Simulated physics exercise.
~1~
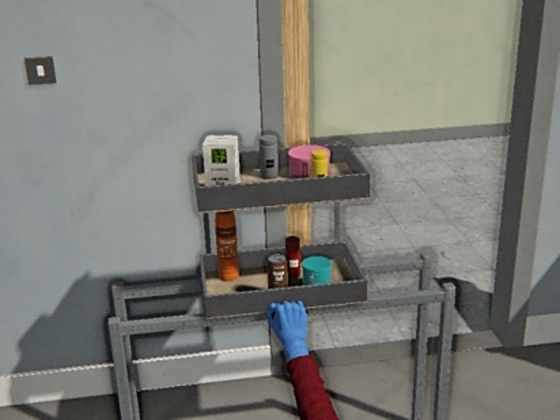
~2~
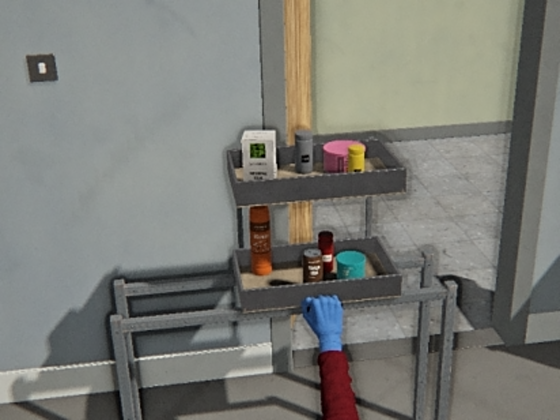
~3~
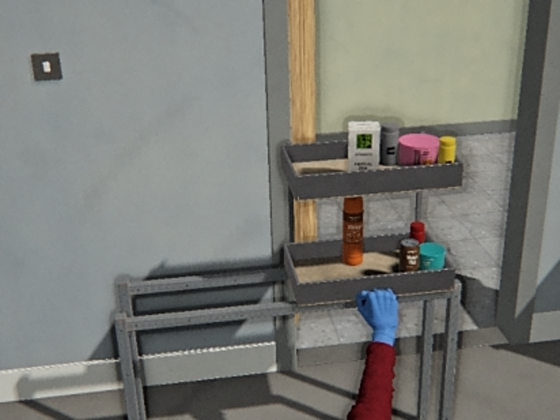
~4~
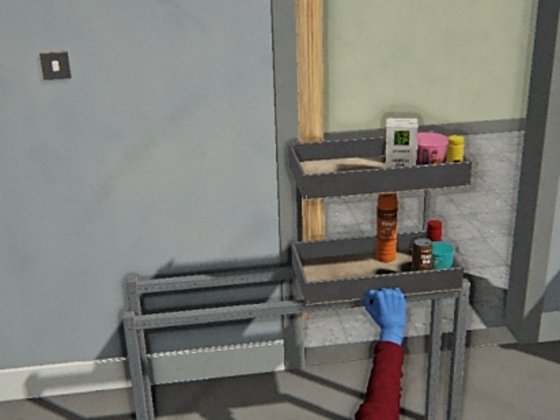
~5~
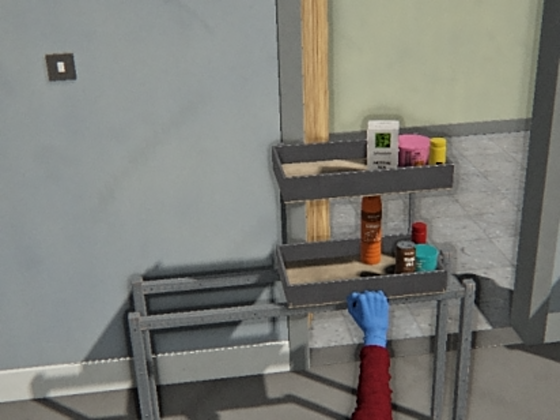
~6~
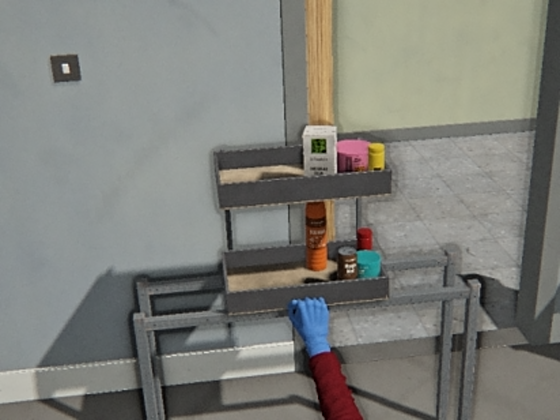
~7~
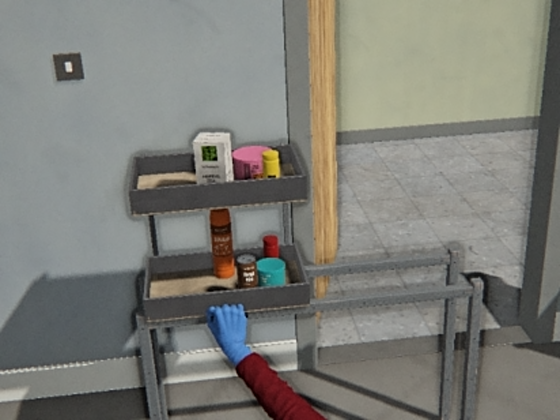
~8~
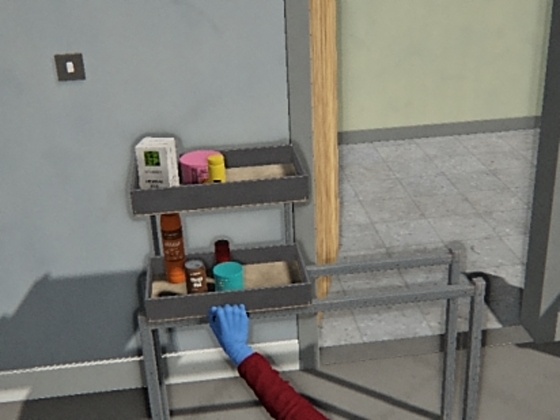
A blue-gloved hand shoved a two-level grey tray of small cans, tubs and bottles to the right, then back across to the far left, where the loose items slid leftward along it and the orange bottle ended up still standing.
